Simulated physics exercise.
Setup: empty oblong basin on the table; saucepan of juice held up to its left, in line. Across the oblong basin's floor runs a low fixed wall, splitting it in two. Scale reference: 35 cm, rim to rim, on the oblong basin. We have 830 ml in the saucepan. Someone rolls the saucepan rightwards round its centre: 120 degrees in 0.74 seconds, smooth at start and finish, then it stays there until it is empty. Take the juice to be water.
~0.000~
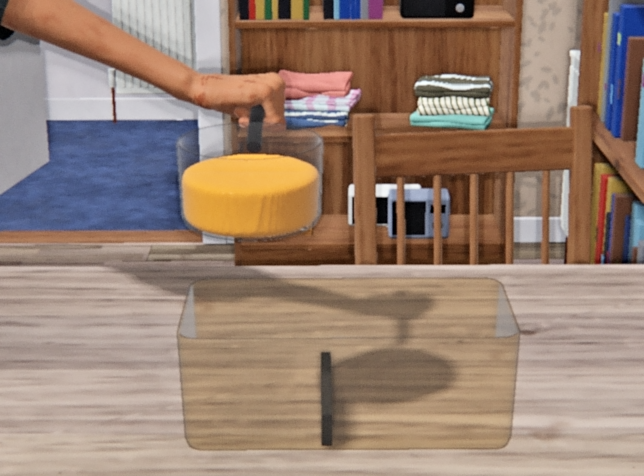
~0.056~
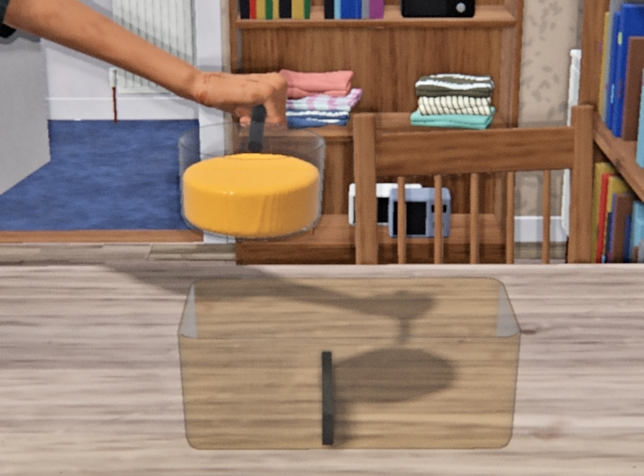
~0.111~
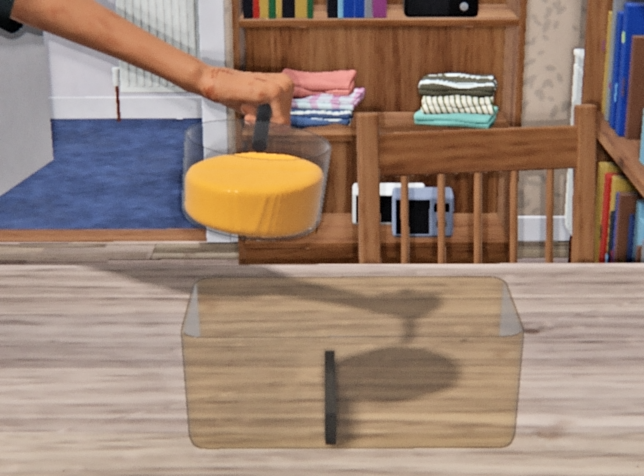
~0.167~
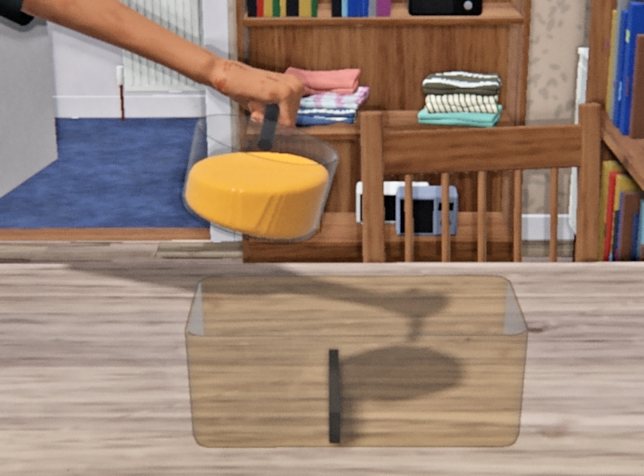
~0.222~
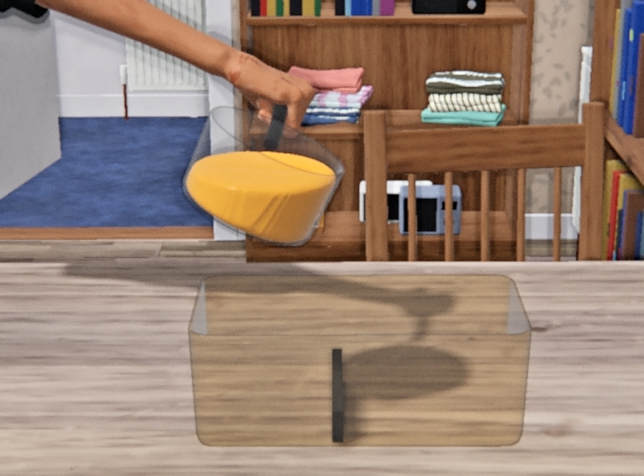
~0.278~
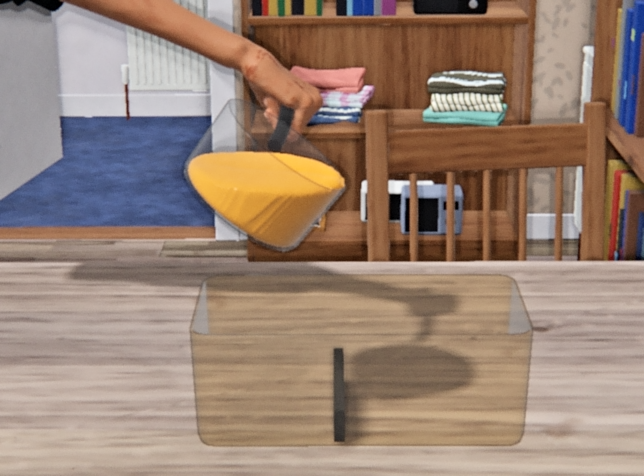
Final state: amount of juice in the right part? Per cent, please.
Approximately 76 %.
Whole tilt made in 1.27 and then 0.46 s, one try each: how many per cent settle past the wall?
85 per cent first, 70 per cent second.
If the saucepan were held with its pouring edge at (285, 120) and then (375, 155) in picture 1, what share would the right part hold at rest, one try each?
Result: 55 per cent, then 90 per cent.
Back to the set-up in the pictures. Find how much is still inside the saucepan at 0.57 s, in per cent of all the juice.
Around 26 percent.
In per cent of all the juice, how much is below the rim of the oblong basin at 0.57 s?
Roughly 32 percent of it.
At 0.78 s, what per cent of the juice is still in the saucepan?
Near 3 in a hundred.
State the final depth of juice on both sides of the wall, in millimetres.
Some 8 mm on the left and some 20 mm on the right.
Then, 0.57 s in, the tilt is 105° and 27 per cent is still to pour, 0 is left of the wall and 32 right of it.
Then, 0.78 s in, the tilt is 120° and 3 per cent is still to pour, 18 is left of the wall and 73 right of it.
Then, 1.00 s in, the tilt is 120° and 0 per cent is still to pour, 23 is left of the wall and 76 right of it.
Then, 1.24 s in, the tilt is 120° and 0 per cent is still to pour, 23 is left of the wall and 76 right of it.
Finally, 23 per cent lies left of the wall, 76 right of it and 1 outside.
